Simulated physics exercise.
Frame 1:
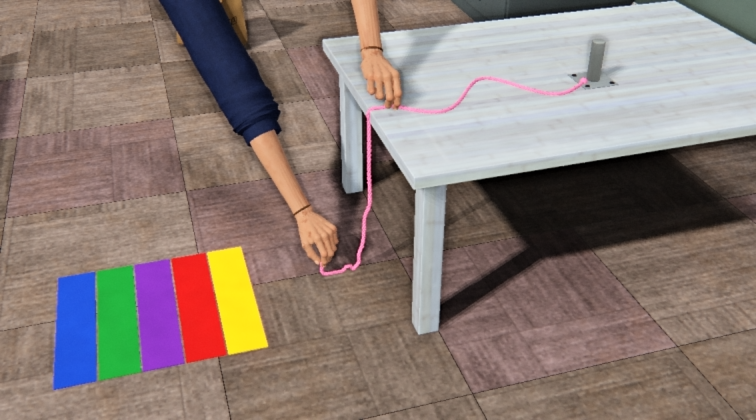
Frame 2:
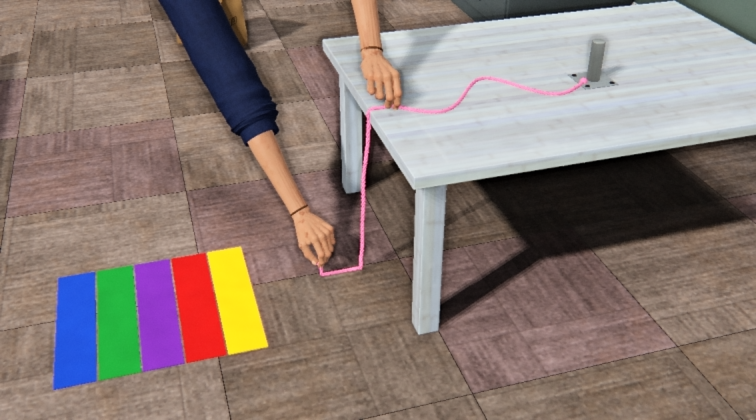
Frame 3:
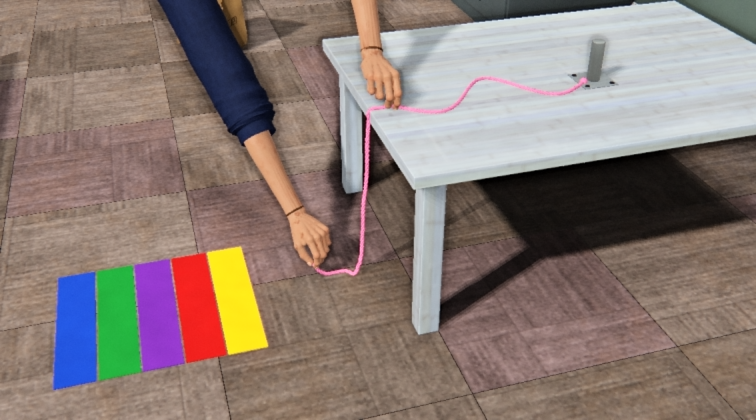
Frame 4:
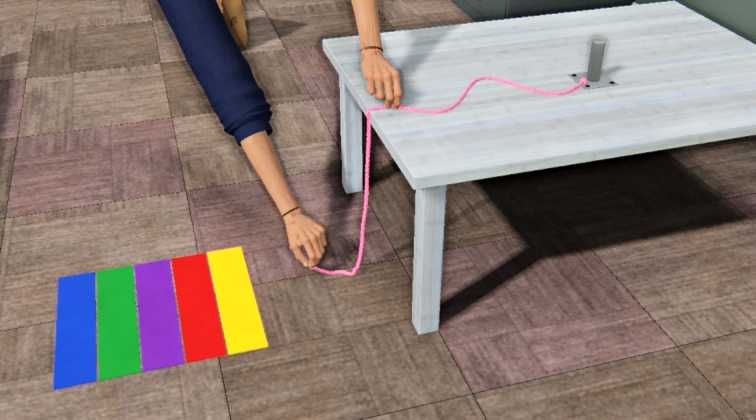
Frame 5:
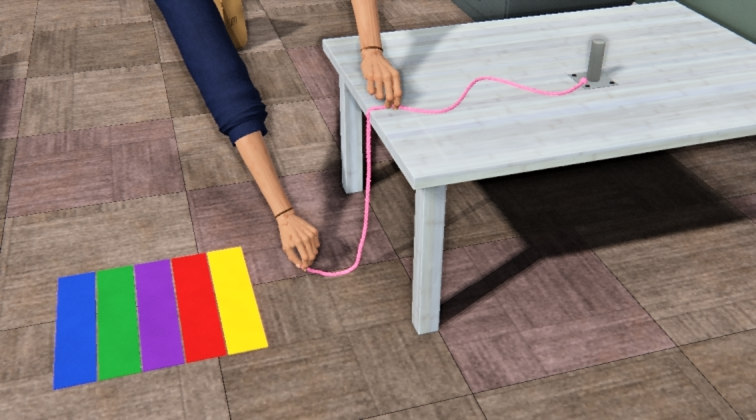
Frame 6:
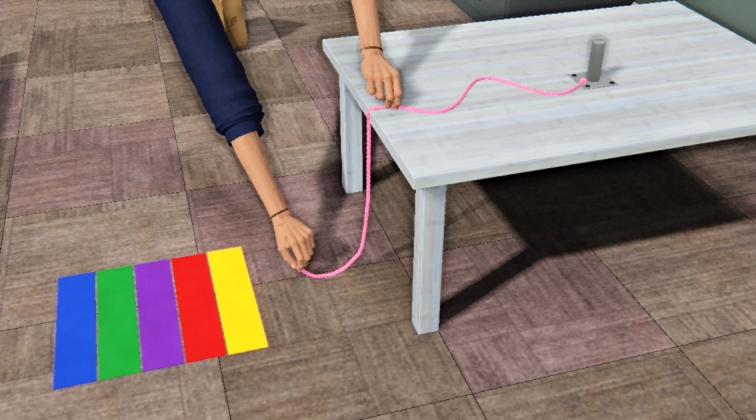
On a patterned floor beside a pale table, a hand drawing a pink cord's end slightly left while another pins it above.
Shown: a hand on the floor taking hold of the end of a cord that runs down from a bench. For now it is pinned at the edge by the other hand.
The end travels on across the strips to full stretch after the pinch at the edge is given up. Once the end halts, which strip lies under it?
The green strip lies under it.
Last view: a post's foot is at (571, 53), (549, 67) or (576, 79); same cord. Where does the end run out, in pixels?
Try by try, about (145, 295), (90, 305) and (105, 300).
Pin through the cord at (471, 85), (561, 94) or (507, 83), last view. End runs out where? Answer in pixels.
It comes to rest around (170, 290), (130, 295) and (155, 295) respectively.
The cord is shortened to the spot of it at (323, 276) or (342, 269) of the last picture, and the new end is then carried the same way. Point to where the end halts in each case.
I'd say somewhere near (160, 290) the first time and near (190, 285) the second time.
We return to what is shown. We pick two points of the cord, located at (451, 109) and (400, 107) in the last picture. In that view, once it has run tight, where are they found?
(387, 105) and (340, 132).
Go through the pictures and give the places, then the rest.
End (321, 263); yellow (243, 330); red (203, 338); purple (162, 346); green (119, 354); blue (75, 363), in the first frame.
End (318, 263); cord through (564, 93) (486, 78) (454, 107) (374, 110) (363, 186) (361, 255), in the second frame.
End (314, 264), in the third frame.
End (310, 265); cord through (564, 93) (486, 78) (454, 107) (374, 110) (367, 185) (360, 255), in the fourth frame.
End (302, 266), in the fifth frame.
End (298, 267); cord through (564, 93) (486, 78) (454, 107) (374, 110) (369, 185) (359, 254), in the sixth frame.
A little later, end near (195, 285); over red.
Next, end near (150, 294); over purple.
When it is tight, end near (121, 299); over green. Over green.
